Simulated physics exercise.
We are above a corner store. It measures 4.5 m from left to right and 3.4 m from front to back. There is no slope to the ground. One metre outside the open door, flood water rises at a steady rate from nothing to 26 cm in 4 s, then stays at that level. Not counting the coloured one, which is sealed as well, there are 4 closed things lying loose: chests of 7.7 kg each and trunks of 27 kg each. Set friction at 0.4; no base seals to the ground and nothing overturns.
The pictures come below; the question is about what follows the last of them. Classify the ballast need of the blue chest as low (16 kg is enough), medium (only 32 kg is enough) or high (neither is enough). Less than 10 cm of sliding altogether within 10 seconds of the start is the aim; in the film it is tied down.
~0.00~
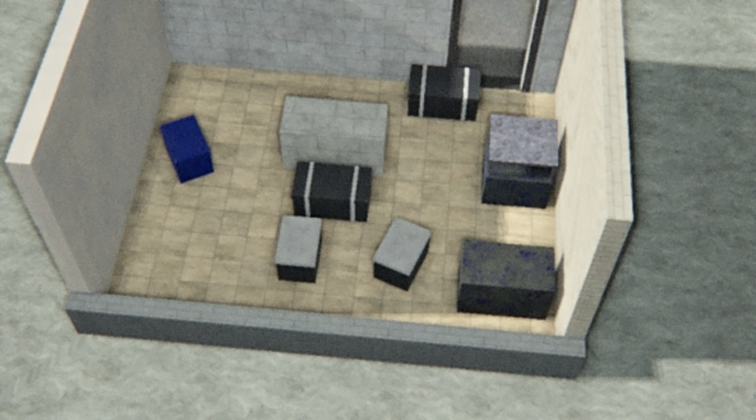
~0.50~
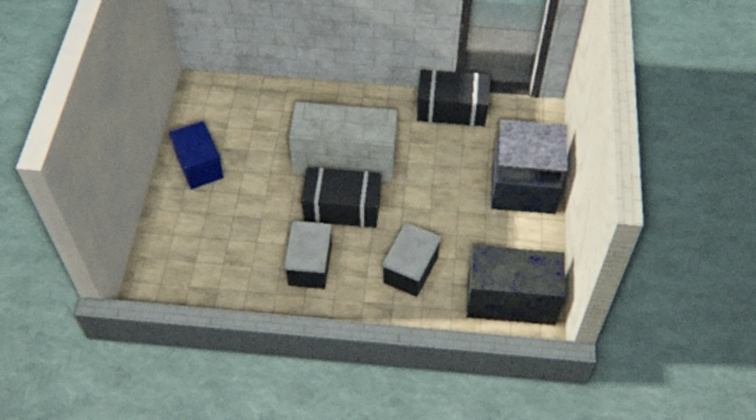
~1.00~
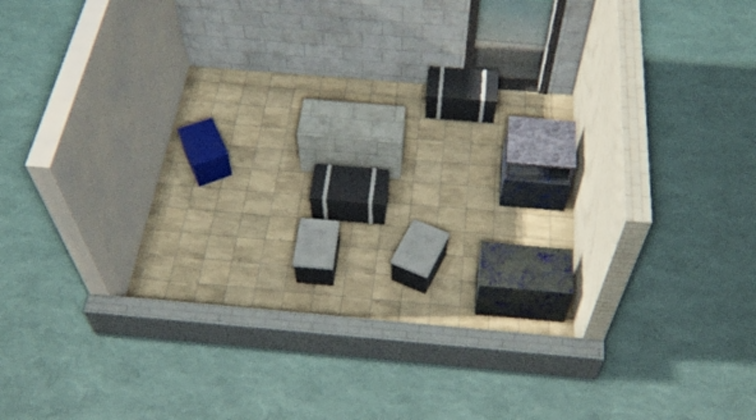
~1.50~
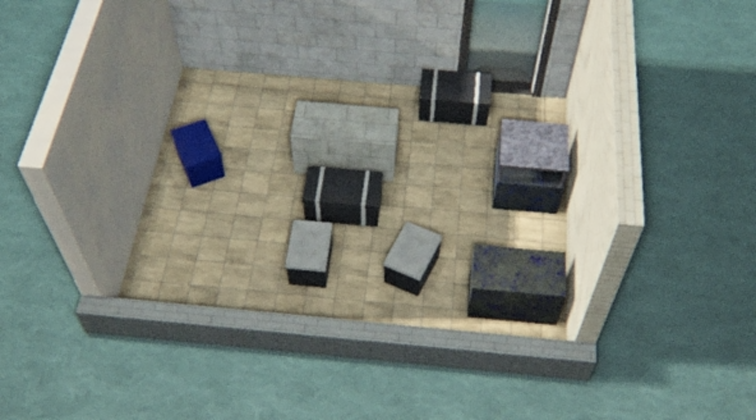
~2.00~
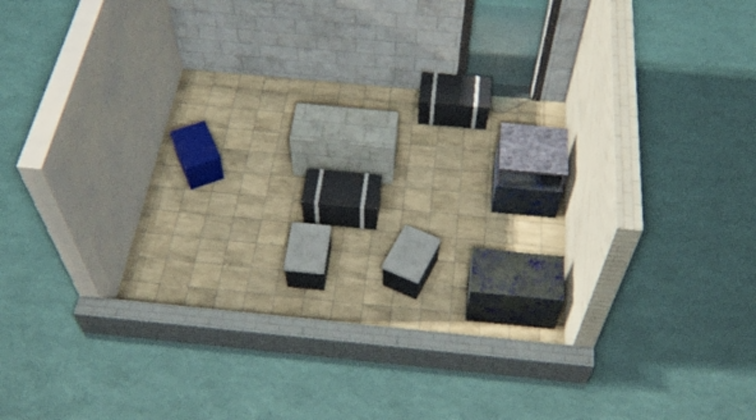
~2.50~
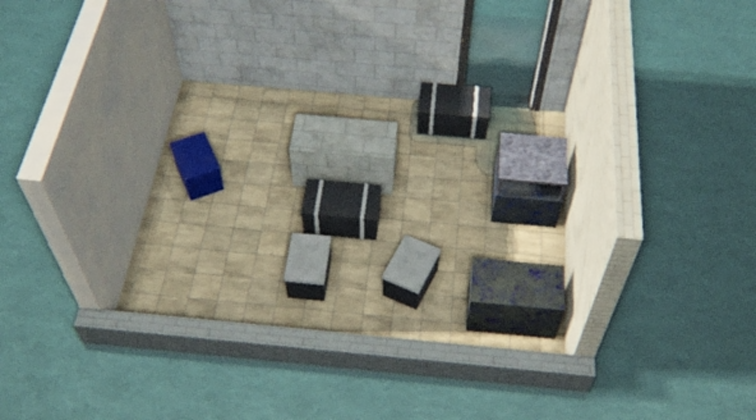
Low.
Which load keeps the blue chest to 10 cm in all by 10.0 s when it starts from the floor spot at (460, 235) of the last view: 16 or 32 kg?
Short answer: No load.
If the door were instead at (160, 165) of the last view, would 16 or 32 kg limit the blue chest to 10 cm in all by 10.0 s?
There both choices fail.
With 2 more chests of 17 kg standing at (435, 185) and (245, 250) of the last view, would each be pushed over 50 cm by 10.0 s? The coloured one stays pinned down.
The first comes out above the threshold, the second below the threshold.
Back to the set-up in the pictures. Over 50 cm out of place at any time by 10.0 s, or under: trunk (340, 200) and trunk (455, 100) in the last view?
First below the mark, then above the mark.
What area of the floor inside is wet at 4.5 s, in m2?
Close to 5.0 m2, I'd say.
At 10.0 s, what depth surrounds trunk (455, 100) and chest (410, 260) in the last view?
First about 7 cm, second about 10 cm.
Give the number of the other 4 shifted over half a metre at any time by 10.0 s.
The count comes to 3.
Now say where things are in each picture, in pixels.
In the first picture, the blue chest at (185, 138) rests on the ground; water covers 0.0 m2; 0 of 5 have shifted.
In the second picture, the blue chest at (194, 144) rests on the ground; water covers 0.0 m2; 0 of 5 have shifted.
In the third picture, the blue chest at (203, 141), on the bottom; water covers 0.0 m2; 0 of 5 have shifted.
In the fourth picture, the blue chest at (196, 143) rests on the ground; 0.0 m2 under water; 0 of 5 have shifted.
In the fifth picture, the blue chest at (195, 144) rests on the ground; water covers 0.1 m2; 0 of 5 have shifted.
In the sixth picture, the blue chest at (195, 156), on the bottom; water covers 0.5 m2; 0 of 5 have shifted.
After 3.5 s the blue chest would be 0 cm from its start with 16 kg and 0 cm from its start with 32 kg; 0 cm of water round it then.
After 4.5 s the blue chest would be 0 cm from its start with 16 kg and 0 cm from its start with 32 kg; 0 cm of water round it then.
After 7.0 s the blue chest would be 0 cm from its start with 16 kg and 0 cm from its start with 32 kg; 0 cm of water round it then.
After 10.0 s the blue chest would be 3 cm from its start with 16 kg and 0 cm from its start with 32 kg; 7 cm of water round it then.
